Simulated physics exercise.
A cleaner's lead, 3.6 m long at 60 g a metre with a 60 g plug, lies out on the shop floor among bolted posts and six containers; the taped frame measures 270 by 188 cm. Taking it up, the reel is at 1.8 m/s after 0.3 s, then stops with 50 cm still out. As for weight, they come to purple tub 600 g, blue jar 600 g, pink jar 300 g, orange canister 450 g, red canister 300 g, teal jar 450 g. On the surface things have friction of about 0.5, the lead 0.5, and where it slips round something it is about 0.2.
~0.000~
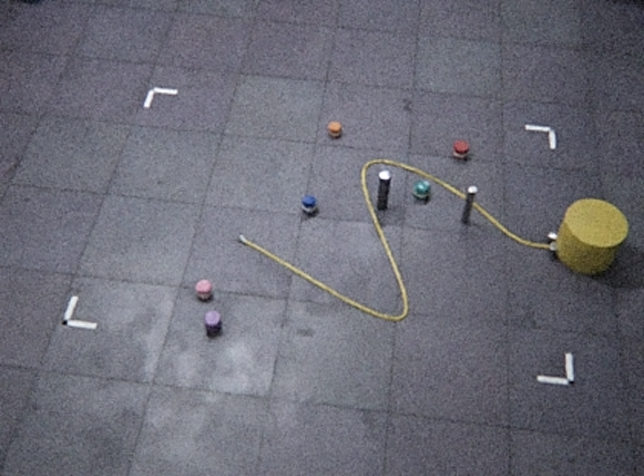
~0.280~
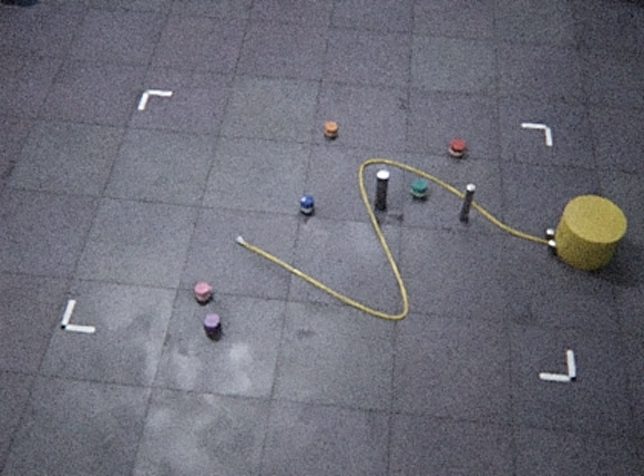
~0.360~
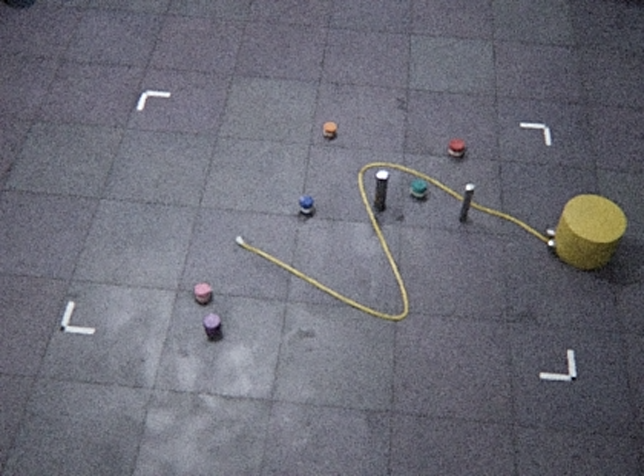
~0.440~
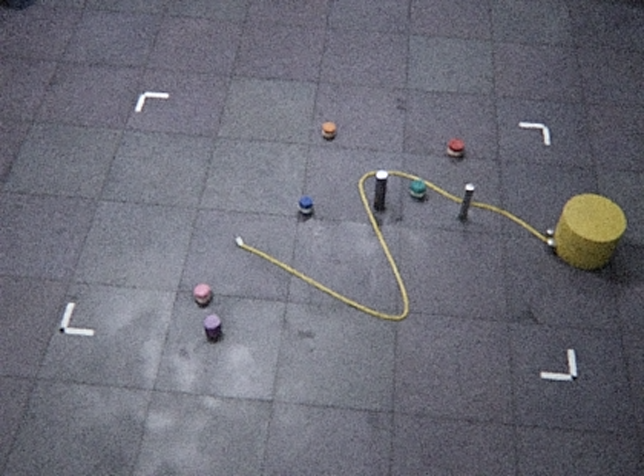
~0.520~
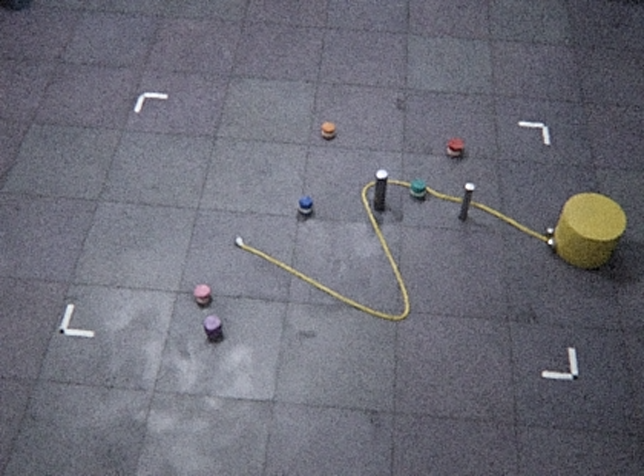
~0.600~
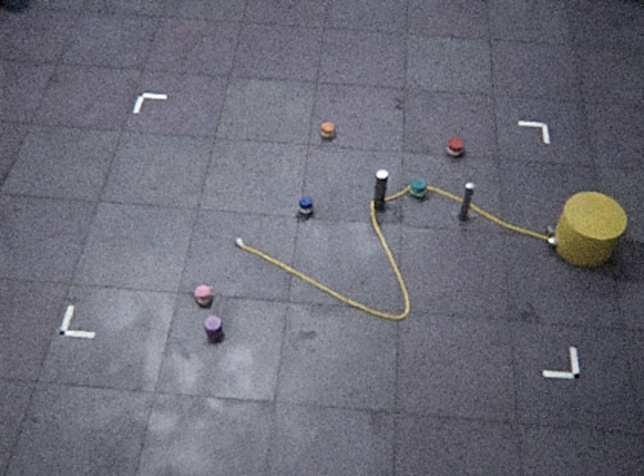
The clip shows a yellow cord running from a yellow reel past two dark posts and small coloured containers on a tiled floor; its upper loop gradually draws in toward the posts and teal jar while the rest barely moves.
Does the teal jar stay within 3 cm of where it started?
No.
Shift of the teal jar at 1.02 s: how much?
Shift of the teal jar: Around 2 cm.
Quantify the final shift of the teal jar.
Net displacement - teal jar 6 cm.
By 1.0 s, plug at (240, 243); nothing else has moved.
By 1.4 s, plug at (309, 215); teal jar 3 cm off its start.
By 1.9 s, plug at (464, 171); teal jar 5 cm off its start at (421, 190).
By 2.3 s, plug at (609, 243); teal jar 5 cm off its start.
By 3.1 s, plug at (581, 272); teal jar 5 cm off its start at (421, 190).
